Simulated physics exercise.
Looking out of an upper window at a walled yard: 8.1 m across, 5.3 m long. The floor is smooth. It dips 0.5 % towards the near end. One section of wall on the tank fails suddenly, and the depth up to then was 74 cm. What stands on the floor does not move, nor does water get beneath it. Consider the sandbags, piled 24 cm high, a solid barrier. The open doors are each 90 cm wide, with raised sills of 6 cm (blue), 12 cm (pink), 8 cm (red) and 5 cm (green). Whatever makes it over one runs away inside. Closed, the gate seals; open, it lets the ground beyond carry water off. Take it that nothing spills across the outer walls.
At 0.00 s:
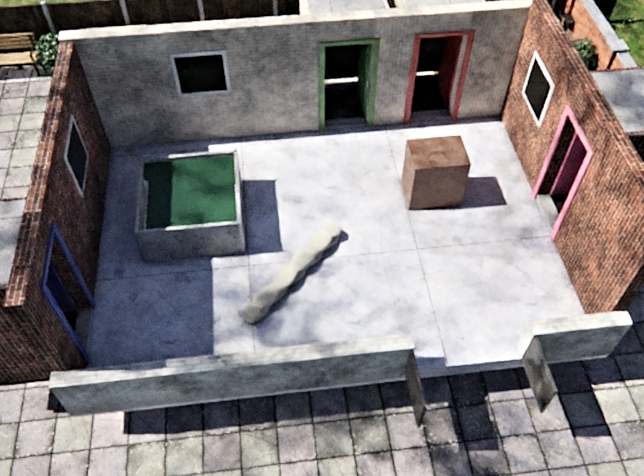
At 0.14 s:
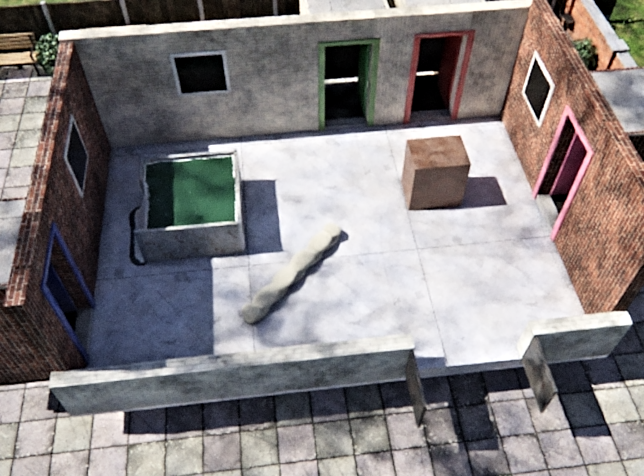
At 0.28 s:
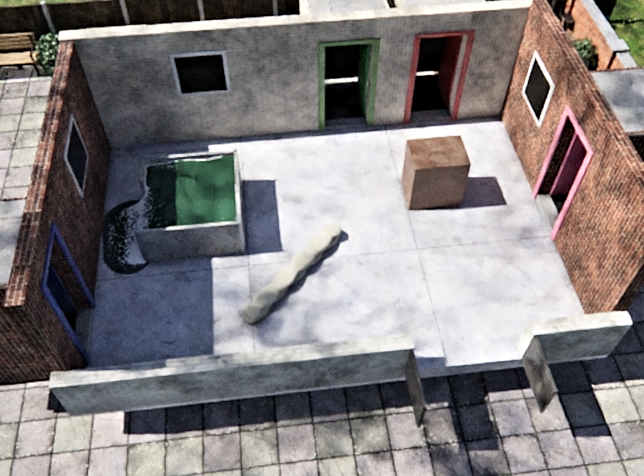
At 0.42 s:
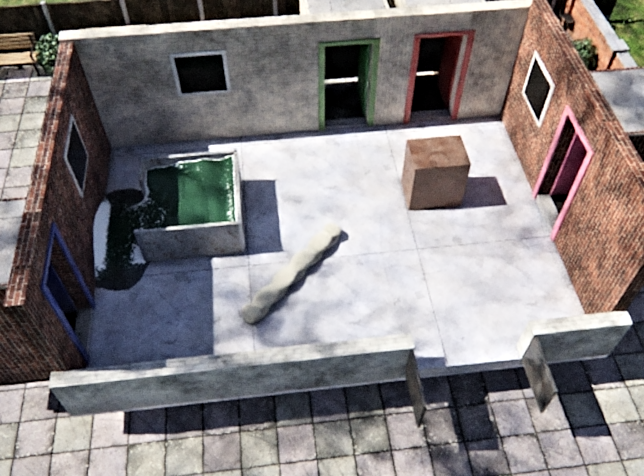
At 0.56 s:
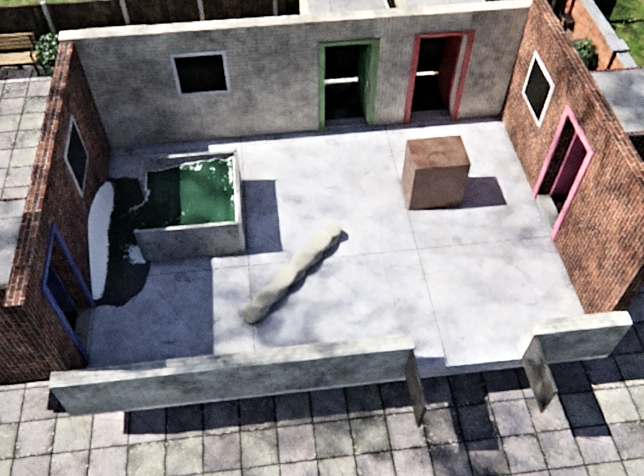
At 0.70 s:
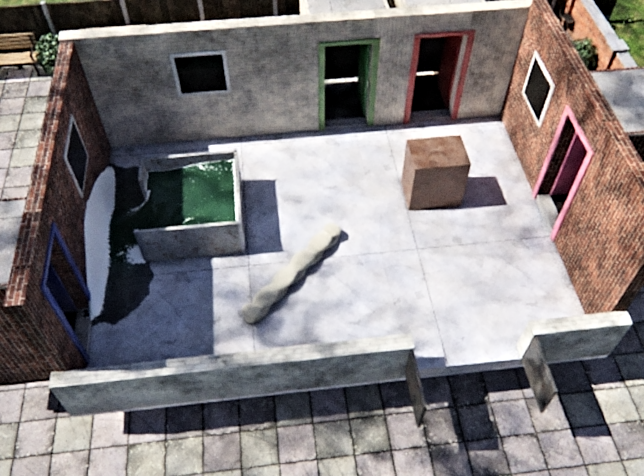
At the start, a concrete tank of dark green water sits still in a walled yard, near a brown block and a pale, lumpy barrier. Water then bursts from the tank's left side, spreads across the floor to the brick wall, and stretches toward the blue-framed doorway.
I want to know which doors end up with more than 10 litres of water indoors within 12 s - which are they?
Result: The blue door lets in a larger amount than the limit. The pink door lets in a smaller amount than the limit. The red door lets in a smaller amount than the limit. The green door lets in a smaller amount than the limit.
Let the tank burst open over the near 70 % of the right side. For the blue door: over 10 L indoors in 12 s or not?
In that case, blue door: Less than that.
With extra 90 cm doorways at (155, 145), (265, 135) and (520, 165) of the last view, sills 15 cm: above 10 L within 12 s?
First doorway gets there, second falls short, third falls short.
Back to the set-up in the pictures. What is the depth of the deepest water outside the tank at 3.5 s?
About 22 cm at most.
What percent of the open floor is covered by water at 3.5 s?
Roughly 50 % of the floor is wet.
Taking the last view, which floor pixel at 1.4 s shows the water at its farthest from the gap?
(85, 392).
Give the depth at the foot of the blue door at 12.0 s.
Around 4.0 cm there.
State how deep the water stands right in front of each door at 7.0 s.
Blue 6 cm, pink 8 cm, red 3 cm, green 3 cm.
After 1.4 s water covers 15 % of the floor and is deepest (50 cm) near (101, 243); blue door 12 cm at the sill, 2 L in, pink door not reached, red door not reached, green door not reached.
After 2.2 s water covers 25 % of the floor and is deepest (34 cm) near (111, 151); blue door 10 cm at the sill, 11 L in, pink door not reached, red door not reached, green door not reached.
After 3.5 s water covers 50 % of the floor and is deepest (22 cm) near (111, 151); blue door 10 cm at the sill, 20 L in, pink door not reached, red door not reached, green door 3 cm at the sill, 0 L in.
After 7.0 s water covers 90 % of the floor and is deepest (10 cm) near (498, 131); blue door 6 cm at the sill, 38 L in, pink door 8 cm at the sill, 0 L in, red door 3 cm at the sill, 0 L in, green door 3 cm at the sill, 0 L in.
After 12.0 s water covers 95 % of the floor and is deepest (8 cm) near (541, 342); blue door 4 cm at the sill, 42 L in, pink door 6 cm at the sill, 0 L in, red door 6 cm at the sill, 0 L in, green door 2 cm at the sill, 0 L in.
